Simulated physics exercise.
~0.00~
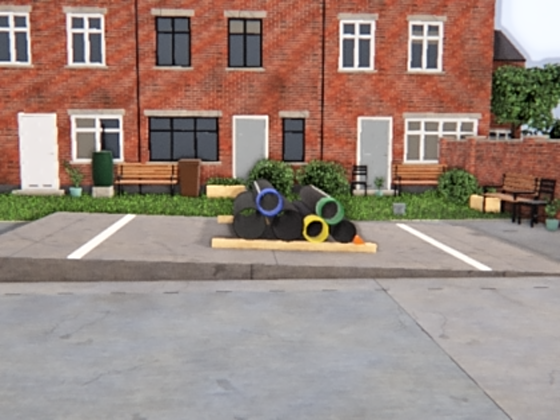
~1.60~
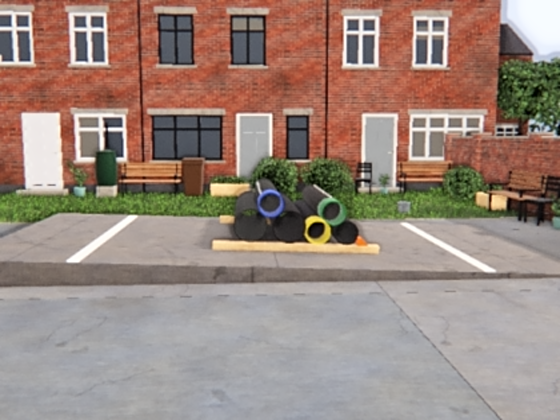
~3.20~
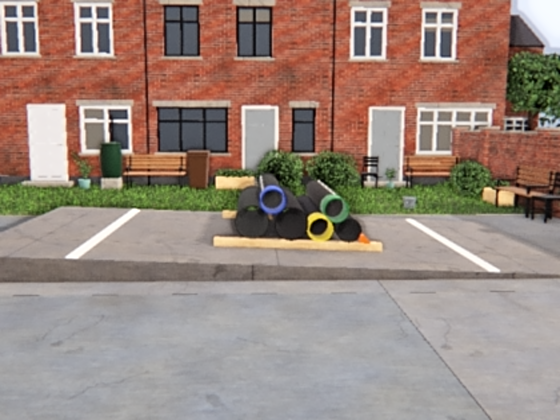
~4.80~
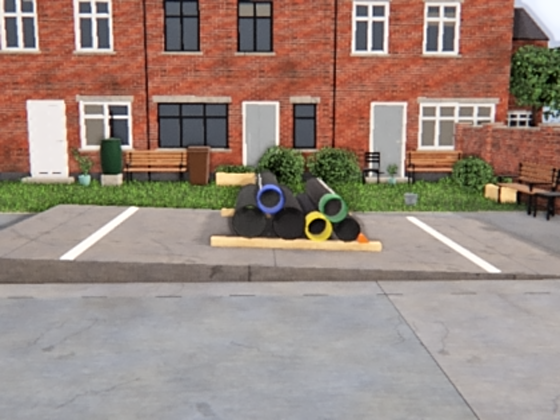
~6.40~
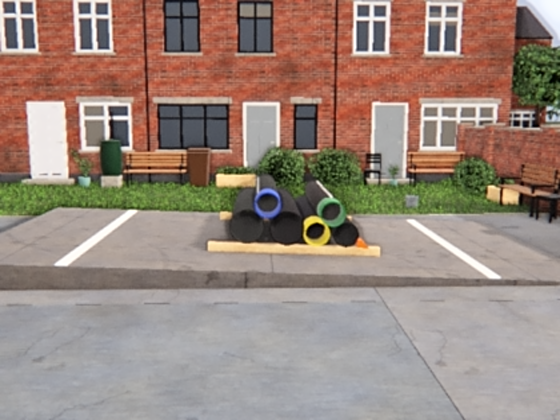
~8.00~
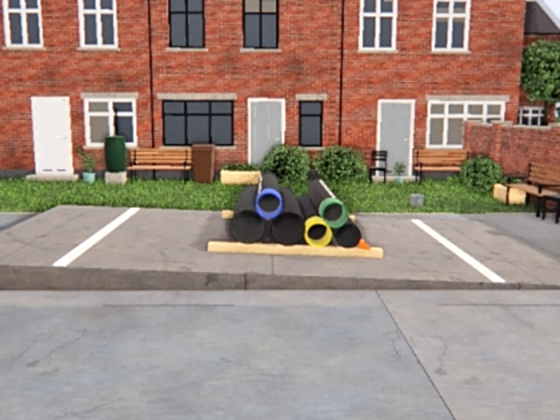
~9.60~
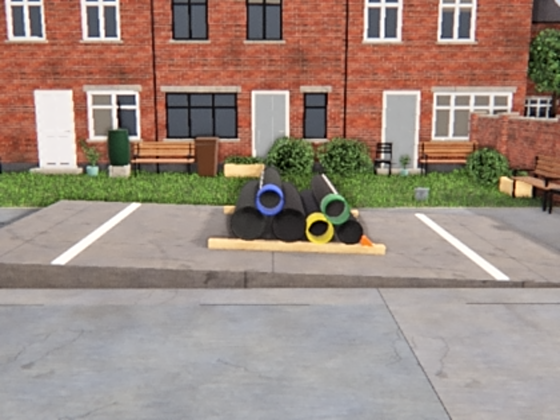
At the start, a low stack of dark hollow pipes rests on pale timber bearers on a concrete pad, between two white lines. Blue and green rings mark the ends of two upper pipes, a yellow one marks a lower pipe, and a small orange wedge sits at the right. Behind them are grass, bushes, benches and a red brick terrace. The view drifts slightly sideways, so the doors and windows shift behind the stack. The pipes themselves never roll or slip. At the end, the pile is still intact on its bearers, with every pipe between the lines.
